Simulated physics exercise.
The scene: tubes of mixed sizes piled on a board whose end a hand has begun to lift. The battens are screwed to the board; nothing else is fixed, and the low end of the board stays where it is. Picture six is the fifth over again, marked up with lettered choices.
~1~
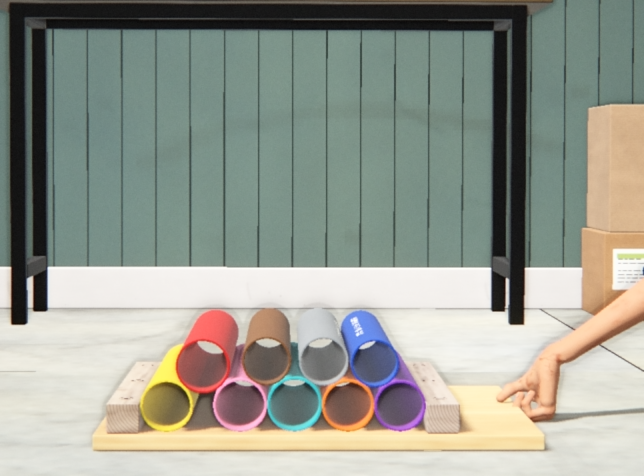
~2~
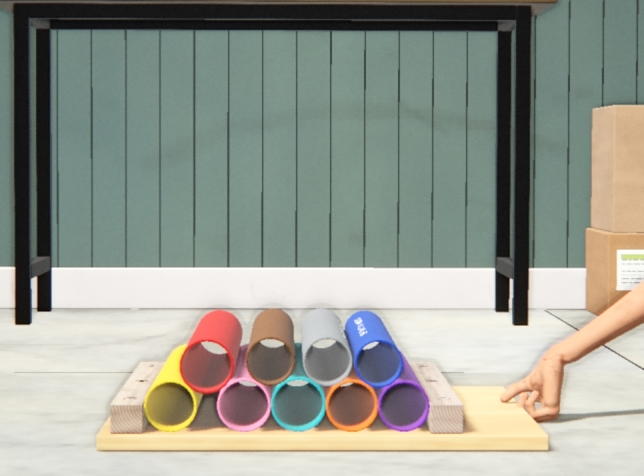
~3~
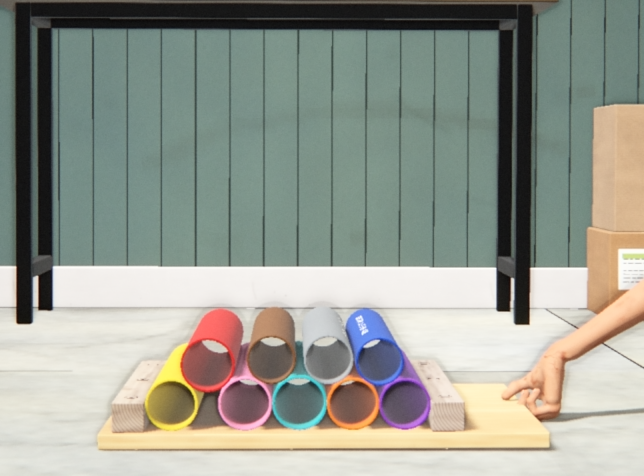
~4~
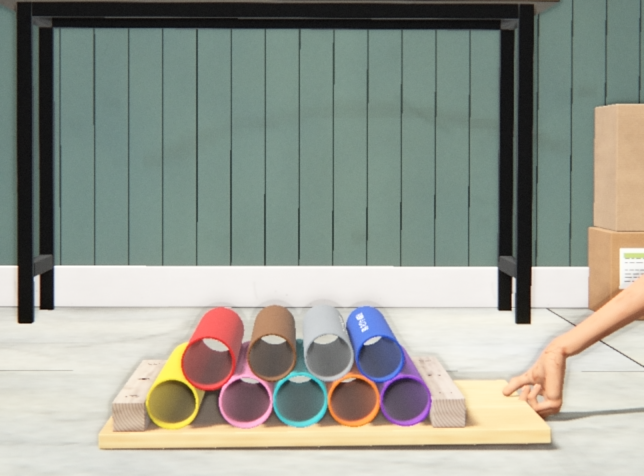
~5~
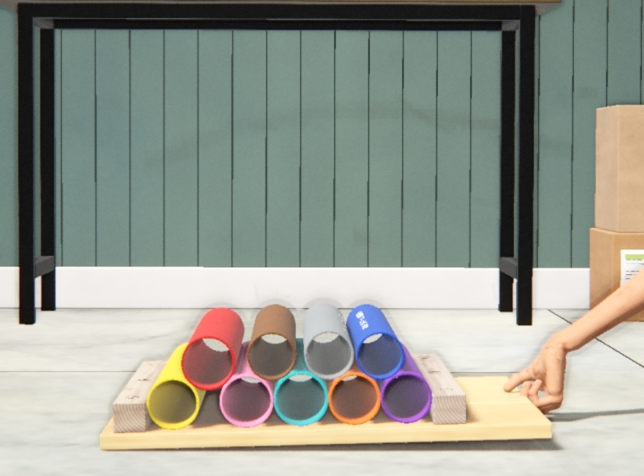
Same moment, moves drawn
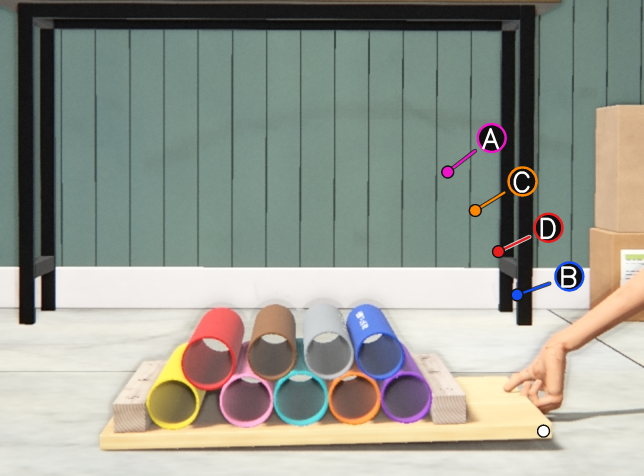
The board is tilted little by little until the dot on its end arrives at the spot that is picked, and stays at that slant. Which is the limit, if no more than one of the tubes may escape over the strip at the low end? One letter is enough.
D is the limit.
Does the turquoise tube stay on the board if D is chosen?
The turquoise tube: Yes.
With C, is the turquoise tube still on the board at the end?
Yes, with C.
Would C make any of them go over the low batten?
At C: Yes.
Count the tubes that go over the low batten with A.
It comes to four.
On the marked copy, A at (448, 172); B at (517, 295); C at (475, 211); D at (499, 252); the white dot at (543, 431).
Following D. Soon after the start, board at 16°.
Later, board at 26°.
In the end, board at 26°, none over the low batten.
As for the rest, A four over the low batten (brown, blue, grey, red); B none over the low batten; C two over the low batten (brown, red).
